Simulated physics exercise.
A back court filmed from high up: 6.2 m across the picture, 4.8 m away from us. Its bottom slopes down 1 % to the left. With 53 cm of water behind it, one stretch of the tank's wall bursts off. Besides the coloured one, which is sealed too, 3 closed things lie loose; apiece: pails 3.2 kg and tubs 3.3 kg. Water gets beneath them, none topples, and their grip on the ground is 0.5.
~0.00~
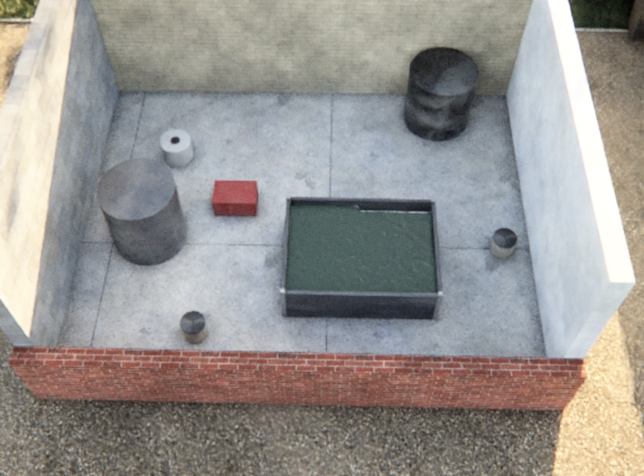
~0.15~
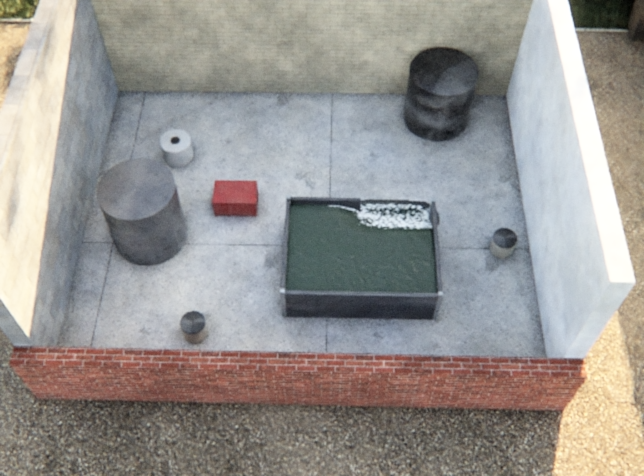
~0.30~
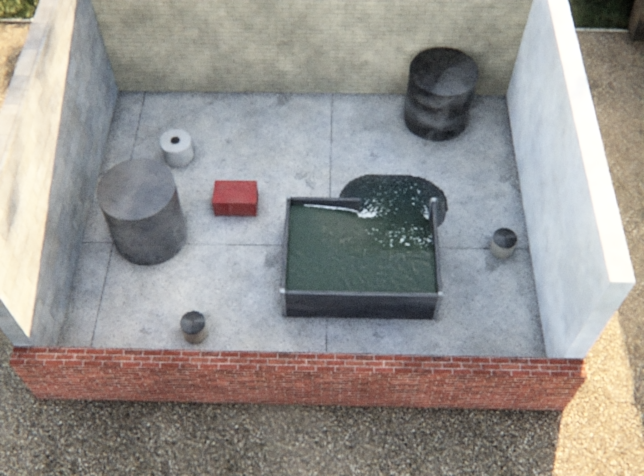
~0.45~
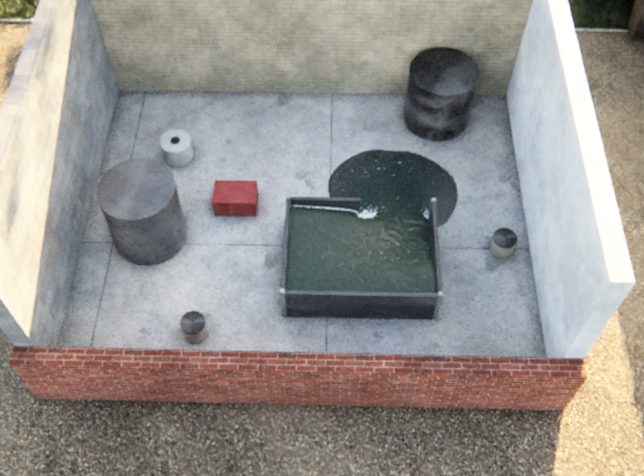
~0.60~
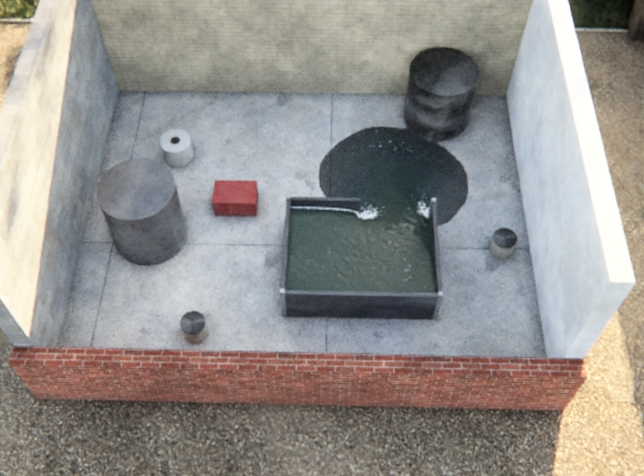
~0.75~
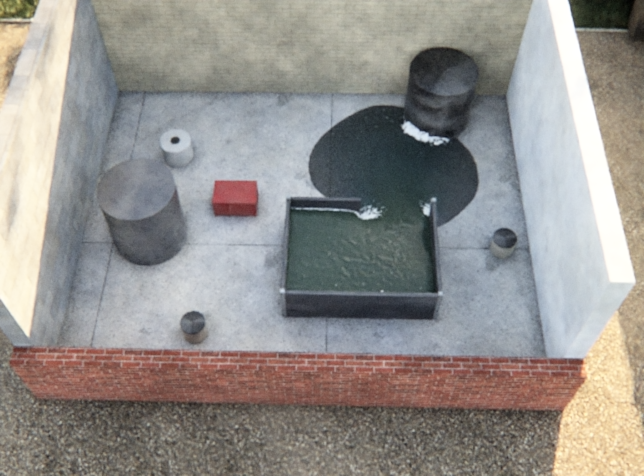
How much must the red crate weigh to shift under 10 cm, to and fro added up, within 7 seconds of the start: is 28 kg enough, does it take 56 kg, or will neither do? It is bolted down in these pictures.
I expect that the smaller load will do.
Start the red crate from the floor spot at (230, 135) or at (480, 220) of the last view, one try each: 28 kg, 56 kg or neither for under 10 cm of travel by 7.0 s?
In that order: Either load holds; either load holds.
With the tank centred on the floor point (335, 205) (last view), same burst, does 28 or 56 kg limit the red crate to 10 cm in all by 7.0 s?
Then the lower weight is enough.
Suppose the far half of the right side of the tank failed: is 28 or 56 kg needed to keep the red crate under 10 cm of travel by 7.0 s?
In that case the lower weight is enough.
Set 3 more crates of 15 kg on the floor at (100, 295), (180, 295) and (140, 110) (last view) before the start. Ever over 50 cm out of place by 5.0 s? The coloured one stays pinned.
In that order: Short of it, short of it, past it.
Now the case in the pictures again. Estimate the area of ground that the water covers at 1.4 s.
About 9.5 m2.
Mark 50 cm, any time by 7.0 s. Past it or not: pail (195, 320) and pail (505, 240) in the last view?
In that order: Less, more.
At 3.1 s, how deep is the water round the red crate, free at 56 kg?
About 0 cm.
After 1.4 s the red crate would be 0 cm from its start with 28 kg and 0 cm from its start with 56 kg; 0 cm of water round it then.
After 3.1 s the red crate would be 0 cm from its start with 28 kg and 0 cm from its start with 56 kg; 0 cm of water round it then.
After 4.9 s the red crate would be 0 cm from its start with 28 kg and 0 cm from its start with 56 kg; 1 cm of water round it then.
After 7.0 s the red crate would be 0 cm from its start with 28 kg and 0 cm from its start with 56 kg; 3 cm of water round it then.
